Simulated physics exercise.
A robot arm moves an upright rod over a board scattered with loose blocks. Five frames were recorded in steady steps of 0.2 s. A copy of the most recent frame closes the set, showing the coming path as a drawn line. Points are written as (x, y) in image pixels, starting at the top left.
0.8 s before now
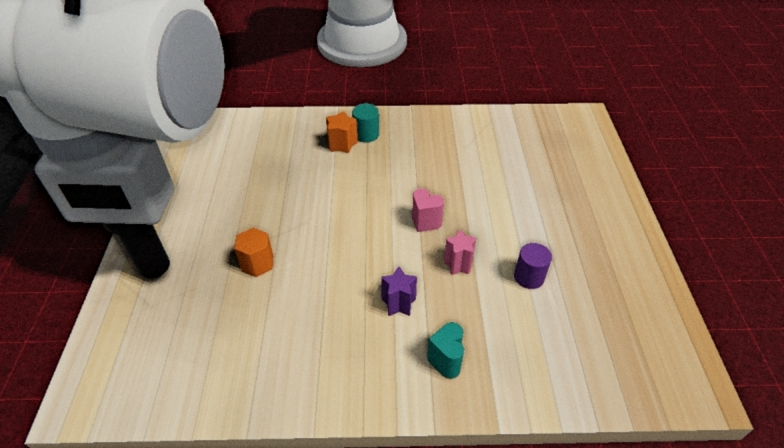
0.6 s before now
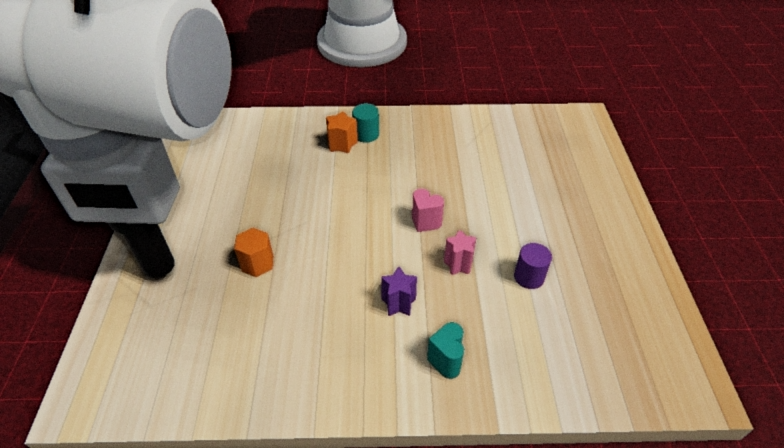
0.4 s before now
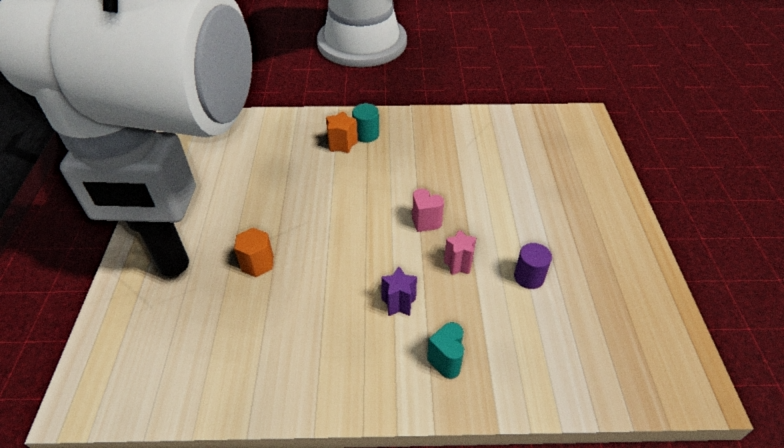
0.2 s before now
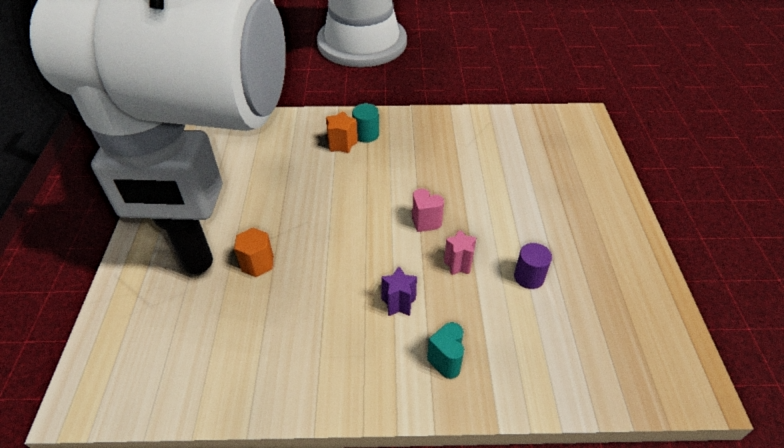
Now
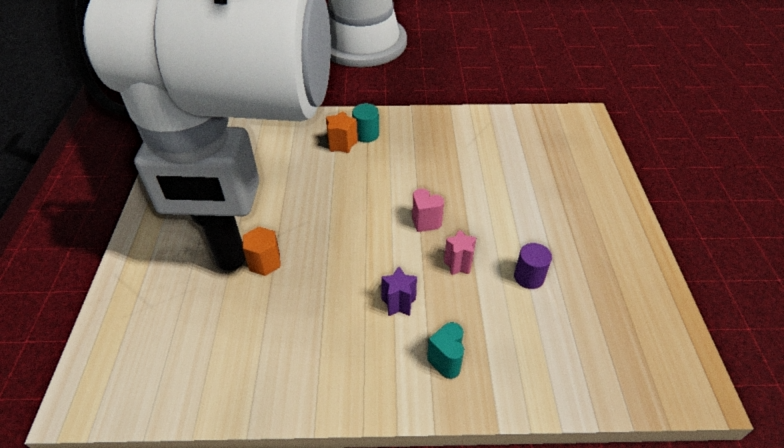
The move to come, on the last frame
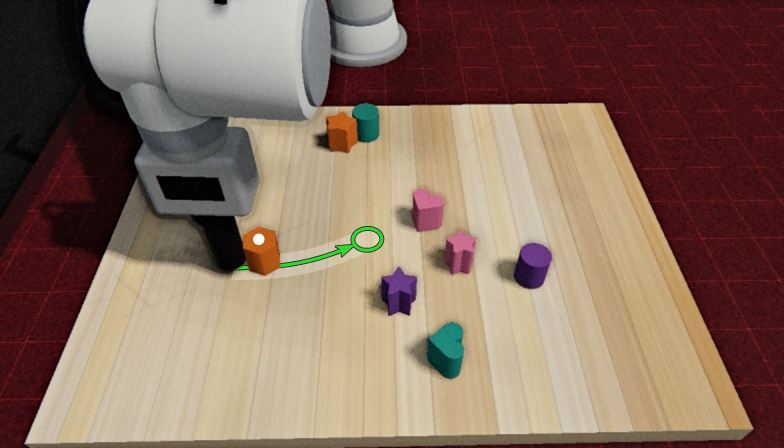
A robot arm moves its rod right across the board and nudges the orange hexagonal block.
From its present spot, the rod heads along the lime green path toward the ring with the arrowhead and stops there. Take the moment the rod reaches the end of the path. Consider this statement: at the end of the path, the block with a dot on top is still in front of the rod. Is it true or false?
That statement is accurate.
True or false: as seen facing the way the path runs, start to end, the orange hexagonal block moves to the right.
This is false.
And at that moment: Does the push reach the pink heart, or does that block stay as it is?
Once the rod is done, the pink heart remains in the old spot.
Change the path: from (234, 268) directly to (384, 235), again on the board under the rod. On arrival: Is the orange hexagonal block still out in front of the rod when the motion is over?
Final answer: Yes.
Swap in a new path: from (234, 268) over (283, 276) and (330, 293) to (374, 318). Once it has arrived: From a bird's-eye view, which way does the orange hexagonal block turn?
The orange hexagonal block rotates counterclockwise.
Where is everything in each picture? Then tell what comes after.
Rod tip (155, 268); block tops, orange hexagonal block (251, 240); pink heart (427, 199), in the first picture.
Rod (160, 267); blocks unchanged, in the second picture.
Rod (174, 266); blocks unchanged, in the third picture.
Rod (198, 264); blocks unchanged, in the fourth picture.
Rod (232, 260); orange hexagonal block (259, 239); pink heart (427, 199), in the fifth picture.
Path on the board, from (234, 268) through (281, 266) and (327, 256) to (367, 239); the dot is on the orange hexagonal block.
What follows on the original path. One third of the way, rod (280, 258); orange hexagonal block (307, 232), turned 25° anticlockwise.
Two thirds of the way, rod (326, 248); orange hexagonal block (351, 219), turned 35° anticlockwise.
At the end, rod (367, 232); orange hexagonal block (391, 203), turned 35° anticlockwise; pink heart in place.
